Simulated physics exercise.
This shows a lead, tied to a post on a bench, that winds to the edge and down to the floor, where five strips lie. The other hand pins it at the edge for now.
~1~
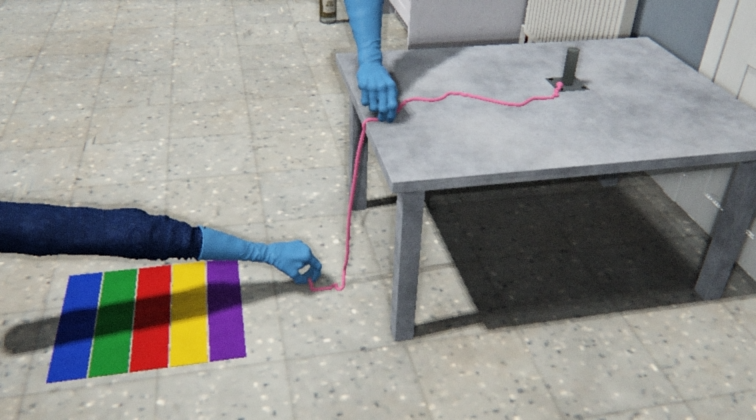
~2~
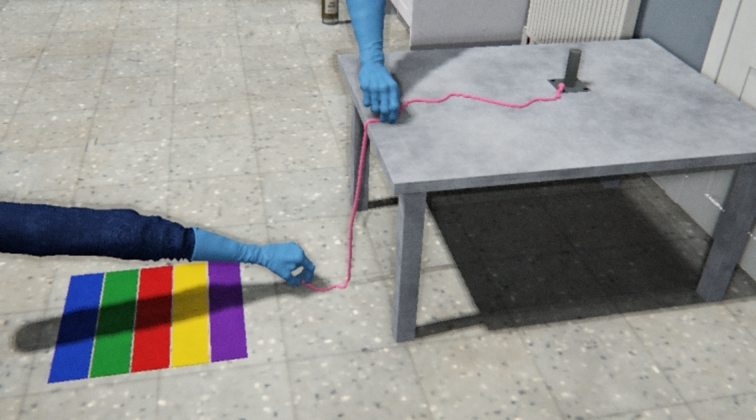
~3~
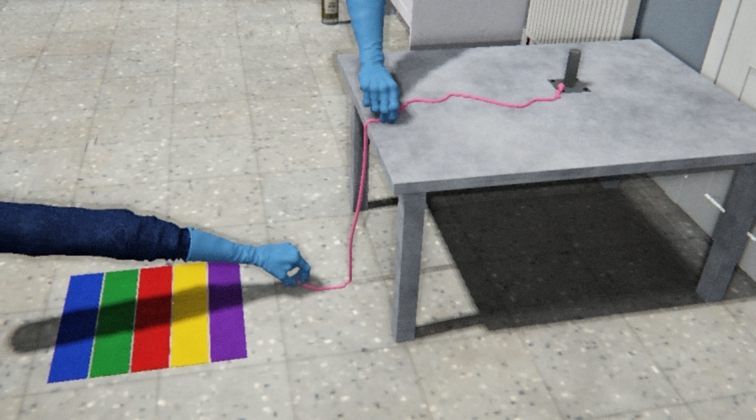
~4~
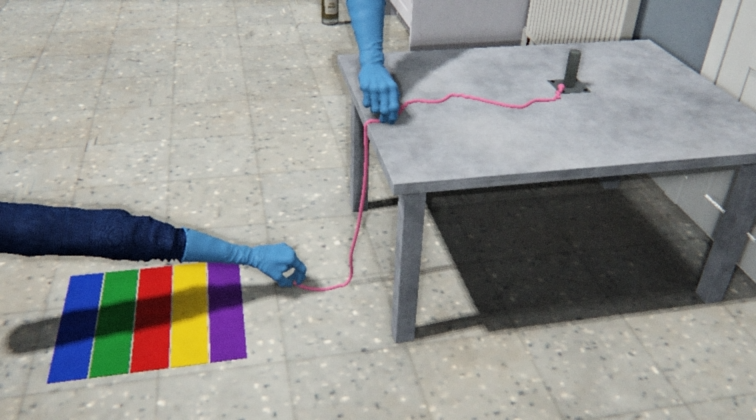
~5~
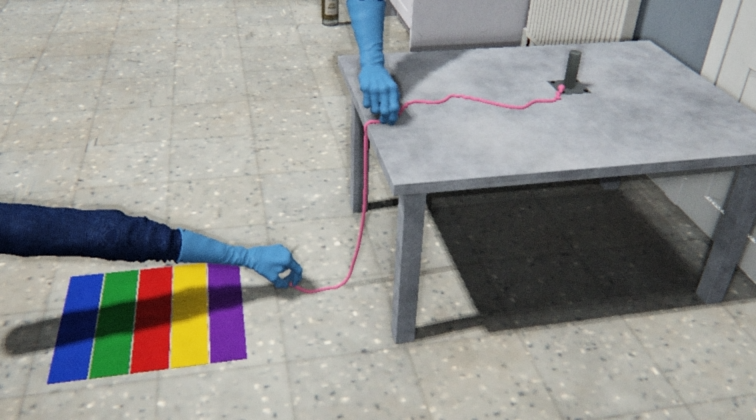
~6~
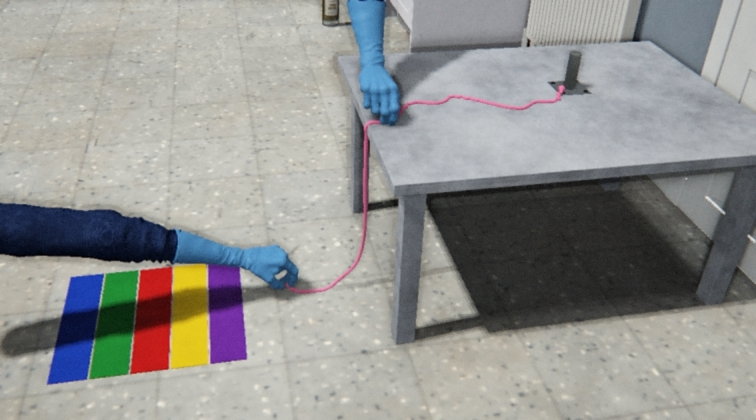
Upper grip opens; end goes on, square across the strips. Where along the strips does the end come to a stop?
Above the green strip.
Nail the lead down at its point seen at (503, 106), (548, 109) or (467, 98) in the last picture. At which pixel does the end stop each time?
(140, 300); (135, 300); (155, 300).
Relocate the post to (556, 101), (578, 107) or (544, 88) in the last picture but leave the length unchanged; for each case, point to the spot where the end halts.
About (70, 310), then (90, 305), then (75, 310).
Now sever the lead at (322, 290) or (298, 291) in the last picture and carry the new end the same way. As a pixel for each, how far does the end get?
It would be at (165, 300) in the first case and at (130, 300) in the second.
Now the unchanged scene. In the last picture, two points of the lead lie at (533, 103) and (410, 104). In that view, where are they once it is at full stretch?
Well, the first one sits at (506, 96), and the second one sits at (372, 115).
Early on, end near (168, 298); over red.
Midway, end near (129, 302); over green.
At the end of the slack, end near (106, 304); over green. It halts on the green strip.
